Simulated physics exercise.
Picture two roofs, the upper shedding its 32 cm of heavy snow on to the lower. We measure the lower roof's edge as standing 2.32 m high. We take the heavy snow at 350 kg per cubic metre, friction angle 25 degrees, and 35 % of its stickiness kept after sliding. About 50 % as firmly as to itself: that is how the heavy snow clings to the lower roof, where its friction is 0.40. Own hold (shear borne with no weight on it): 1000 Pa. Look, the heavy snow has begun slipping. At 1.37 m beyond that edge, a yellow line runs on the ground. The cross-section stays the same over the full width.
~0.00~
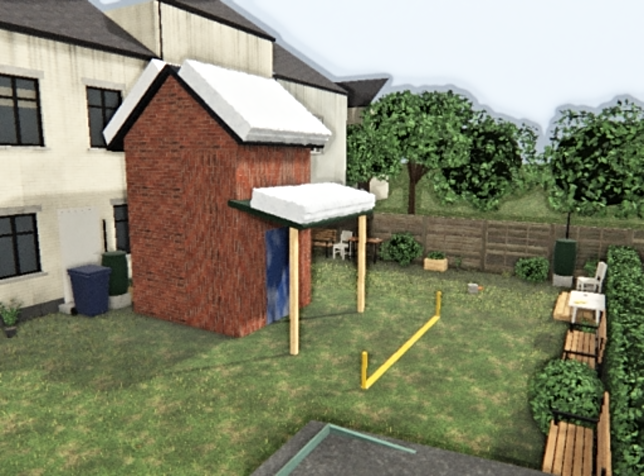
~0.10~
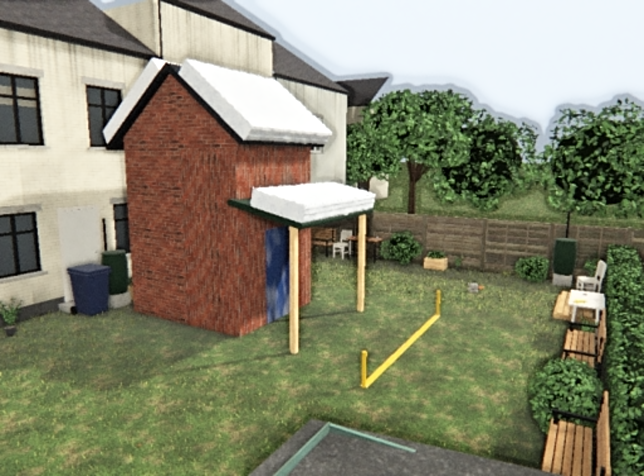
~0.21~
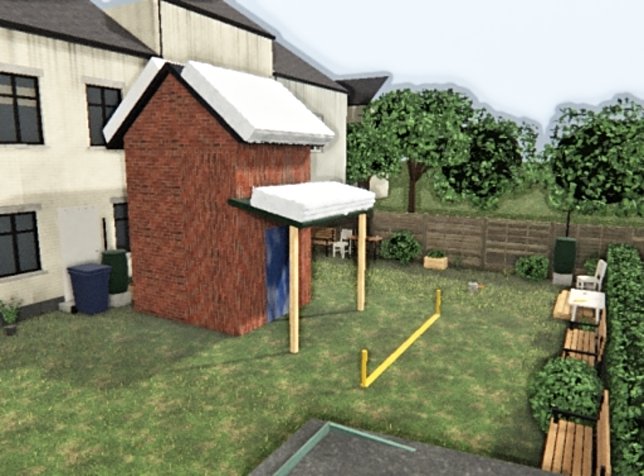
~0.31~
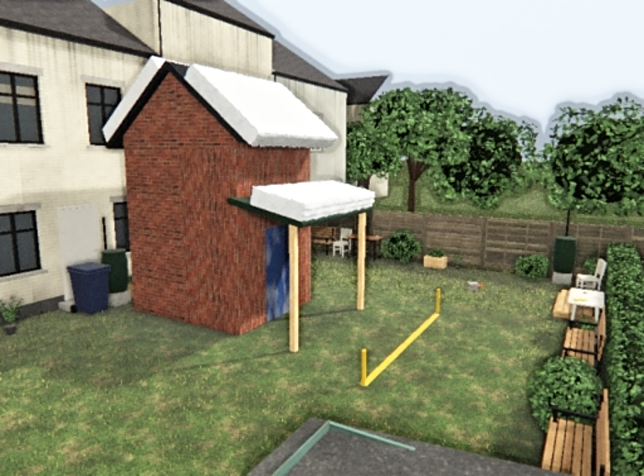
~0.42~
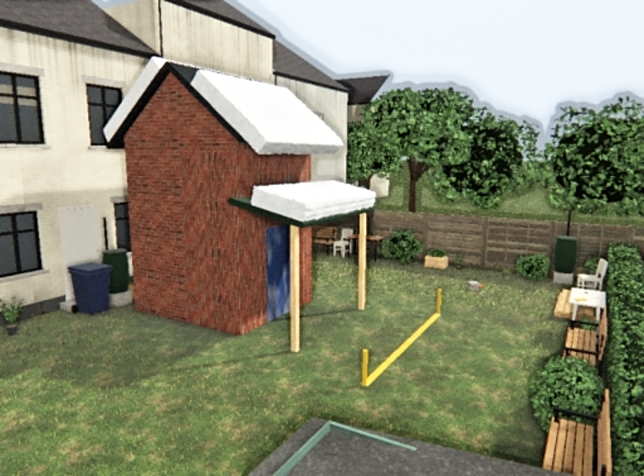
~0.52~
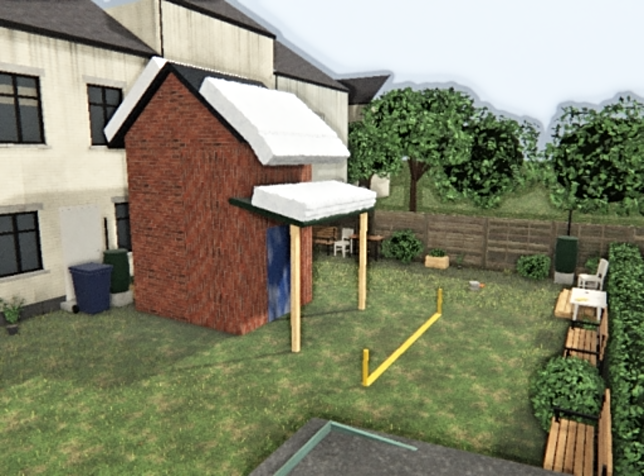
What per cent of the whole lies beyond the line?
Roughly 42 %.
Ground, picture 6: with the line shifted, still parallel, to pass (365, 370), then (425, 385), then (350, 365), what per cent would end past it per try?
Respectively 50, 22 and 60 percent would end past it.
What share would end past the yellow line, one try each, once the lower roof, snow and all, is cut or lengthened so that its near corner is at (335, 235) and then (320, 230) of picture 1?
First 20 per cent, second 30 per cent.
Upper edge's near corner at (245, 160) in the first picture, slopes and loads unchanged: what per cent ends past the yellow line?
Result: Near 25 %.
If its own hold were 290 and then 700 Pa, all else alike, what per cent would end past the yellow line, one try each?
The two runs give near 50 % and near 50 % respectively.
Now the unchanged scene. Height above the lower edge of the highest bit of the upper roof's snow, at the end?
It ends up some 0.5 m higher than the lower edge.
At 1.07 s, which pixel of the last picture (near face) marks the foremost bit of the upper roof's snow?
You'll find it somewhere near (330, 217) on the near face.
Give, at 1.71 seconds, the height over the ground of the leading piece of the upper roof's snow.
Height: Approx. 0.0 m.
After 1.07 s, none is below the lower edge and 0 % is past the line.
After 1.71 s, 68 % is below the lower edge and 30 % is past the line.
After 2.36 s, 75 % is below the lower edge and 42 % is past the line.
After 3.00 s, 75 % is below the lower edge and 42 % is past the line.
After 3.10 s, 75 % is below the lower edge and 42 % is past the line.
